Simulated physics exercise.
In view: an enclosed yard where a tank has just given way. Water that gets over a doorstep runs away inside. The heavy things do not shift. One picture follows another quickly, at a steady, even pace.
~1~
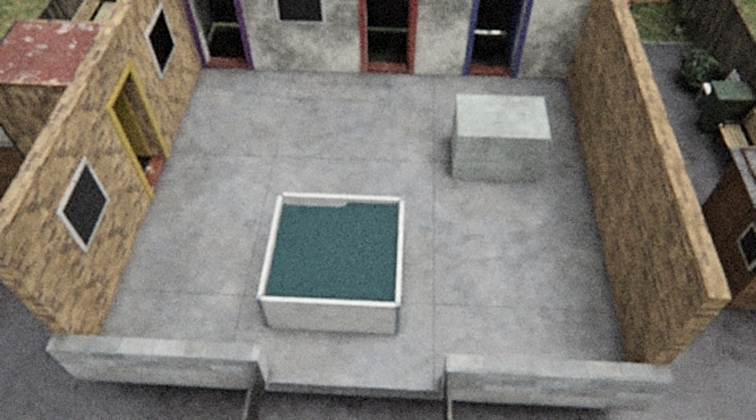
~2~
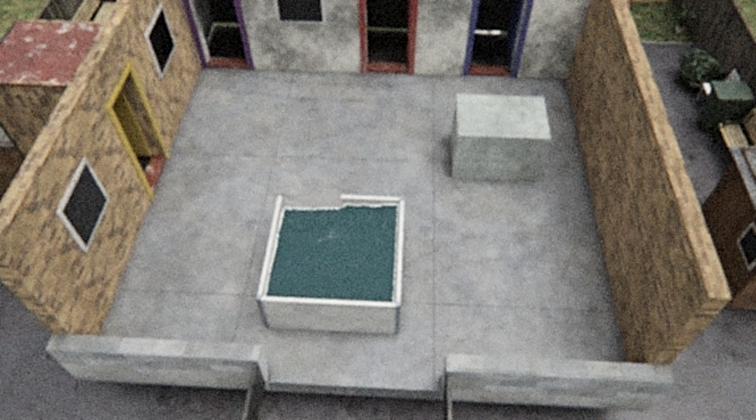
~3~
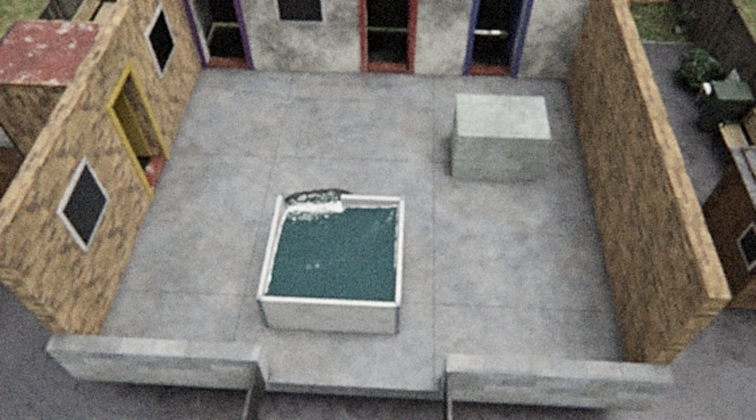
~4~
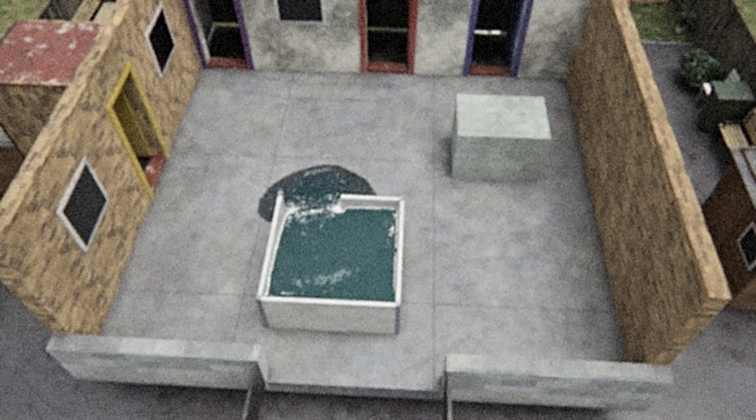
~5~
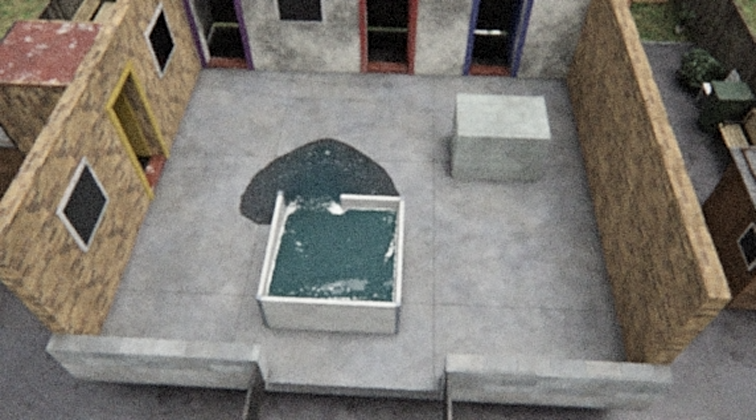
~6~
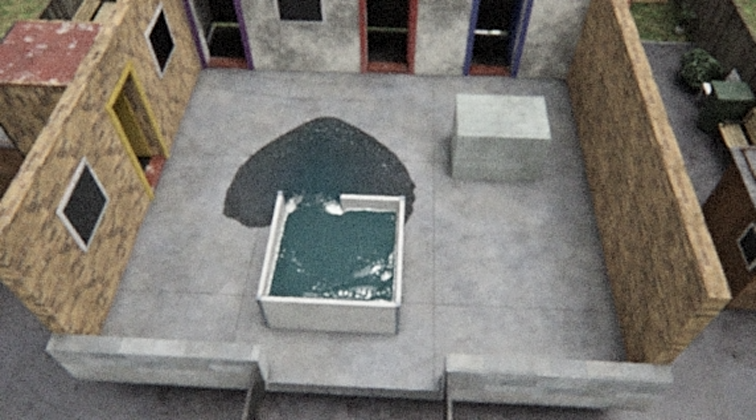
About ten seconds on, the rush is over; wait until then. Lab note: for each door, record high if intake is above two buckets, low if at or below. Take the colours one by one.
Yellow door: Low; blue door: Low; red door: High; purple door: High.
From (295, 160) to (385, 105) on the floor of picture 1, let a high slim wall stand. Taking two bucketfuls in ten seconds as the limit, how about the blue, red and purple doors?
Result: Blue door ends up above; red door remains below; purple door ends up above.
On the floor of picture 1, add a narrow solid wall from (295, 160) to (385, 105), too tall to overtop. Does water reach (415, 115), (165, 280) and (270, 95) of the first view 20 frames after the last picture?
Results in sequence: Swamped / bone-dry / swamped.
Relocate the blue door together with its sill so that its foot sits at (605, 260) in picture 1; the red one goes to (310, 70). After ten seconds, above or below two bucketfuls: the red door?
As I see it, the red door comes in higher.
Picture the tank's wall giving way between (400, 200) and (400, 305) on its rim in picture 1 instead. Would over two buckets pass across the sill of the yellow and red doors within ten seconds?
Lab note - yellow door stays short of it, red door stays short of it.
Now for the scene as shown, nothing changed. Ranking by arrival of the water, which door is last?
It's the blue-painted one.
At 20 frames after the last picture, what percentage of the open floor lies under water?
About 45 in a hundred.
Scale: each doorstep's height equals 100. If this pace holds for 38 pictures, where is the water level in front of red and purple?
I'd put the first at close to 110 per cent and the second at close to 130 per cent.
A moment on, water covers 30 % of the floor; the yellow door not reached, the blue door not reached, the red door wet at the sill, nothing in, the purple door not reached.
Next, water covers 40 % of the floor; the yellow door wet at the sill, nothing in, the blue door not reached, the red door over two buckets in, the purple door under two buckets in.
Then, water covers 45 % of the floor; the yellow door wet at the sill, nothing in, the blue door wet at the sill, nothing in, the red door over two buckets in, the purple door far over two buckets in.
Later, water covers 60 % of the floor; the yellow door wet at the sill, nothing in, the blue door wet at the sill, nothing in, the red door far over two buckets in, the purple door far over two buckets in.
In the end, water covers 90 % of the floor; the yellow door wet at the sill, nothing in, the blue door under two buckets in, the red door far over two buckets in, the purple door far over two buckets in.
